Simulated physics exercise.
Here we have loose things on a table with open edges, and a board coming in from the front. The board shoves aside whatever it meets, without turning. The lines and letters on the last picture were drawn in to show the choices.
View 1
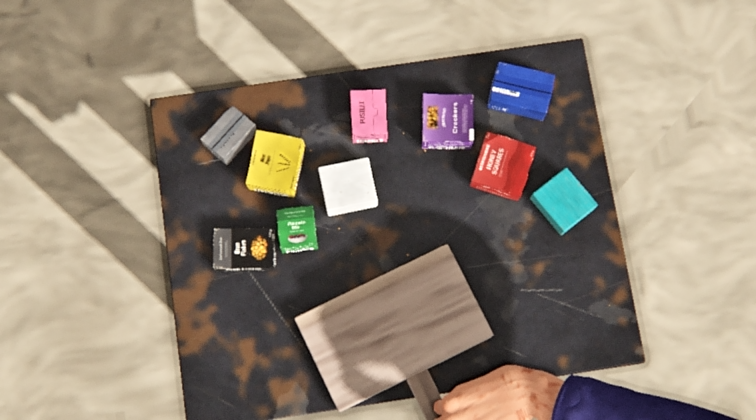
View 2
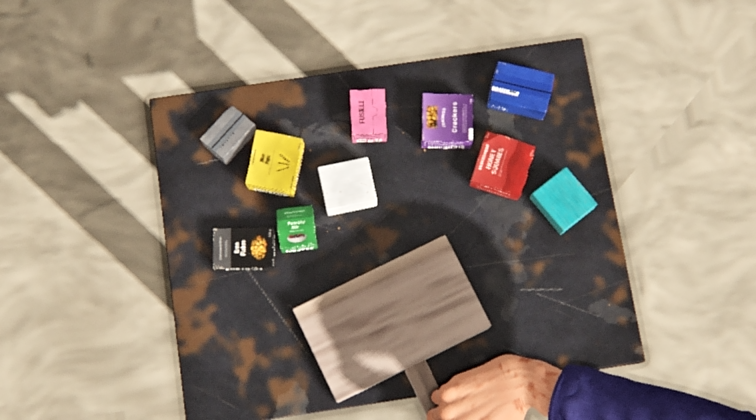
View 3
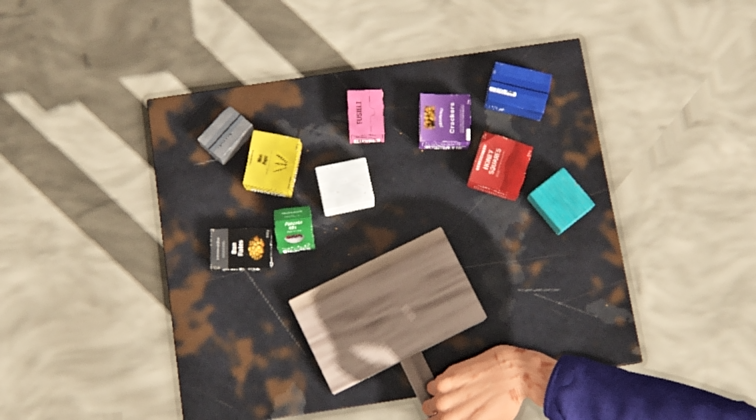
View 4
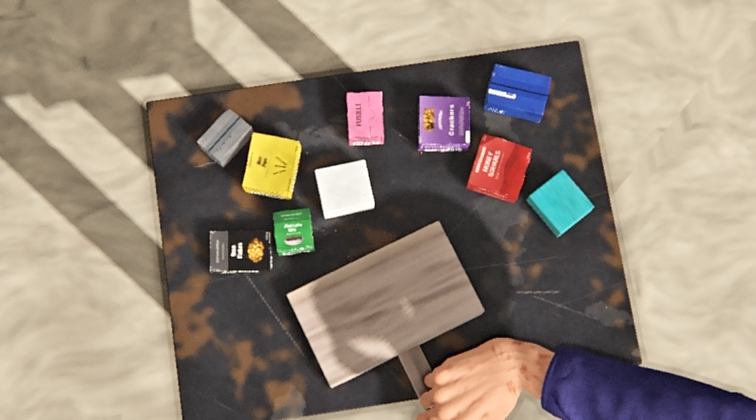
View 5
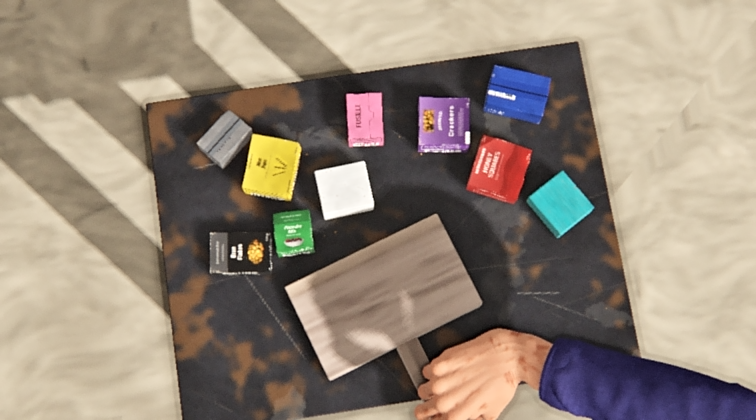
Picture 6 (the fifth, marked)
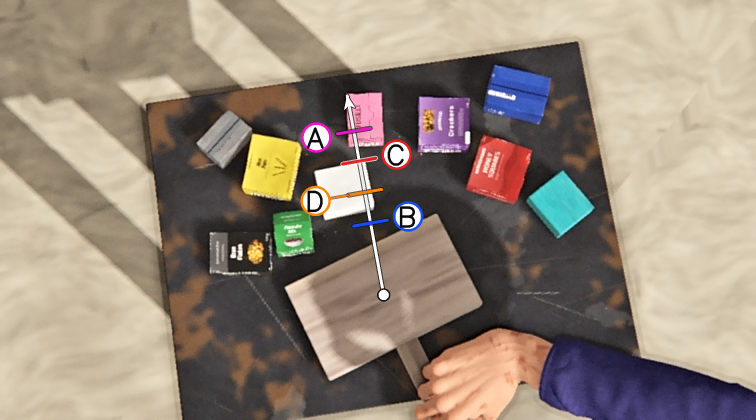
To begin with, small colourful boxes, packets and blocks lie scattered across a dark, brown-mottled table, with a hand in a blue sleeve holding a wooden board at the front. The hand then pushes the board a short way inward, drifting slightly left without turning, while the loose things stay in place.
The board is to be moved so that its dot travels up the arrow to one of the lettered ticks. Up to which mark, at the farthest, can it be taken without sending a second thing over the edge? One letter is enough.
The farthest such stop is C.
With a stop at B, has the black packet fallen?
No.
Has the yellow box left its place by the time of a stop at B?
Yes.
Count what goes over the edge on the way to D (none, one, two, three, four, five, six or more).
In all, none.
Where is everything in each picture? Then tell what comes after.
White block (348, 187); black packet (244, 249); green packet (297, 230), in the first picture.
Board (392, 318); grey box (229, 135), in the second picture.
Board (388, 309); turquoise block (561, 202), in the third picture.
Board (385, 302); pink packet (365, 119), in the fourth picture.
Board (384, 295); yellow box (272, 168); white block (345, 190); black packet (241, 253), in the fifth picture.
On the copy, A at (354, 131); B at (370, 223); C at (359, 161); D at (365, 192); the arrow from (384, 295) to (348, 96); the white dot at (384, 295).
On C. First, board (374, 246); yellow box (268, 159); white block (340, 183).
Then, board (365, 197); pink packet (367, 102); yellow box (250, 123).
Finally, board (359, 164); yellow box (238, 93); pink packet (364, 89); none fallen.
By contrast, A drops two; B is within the limit but short; D is within the limit but short.
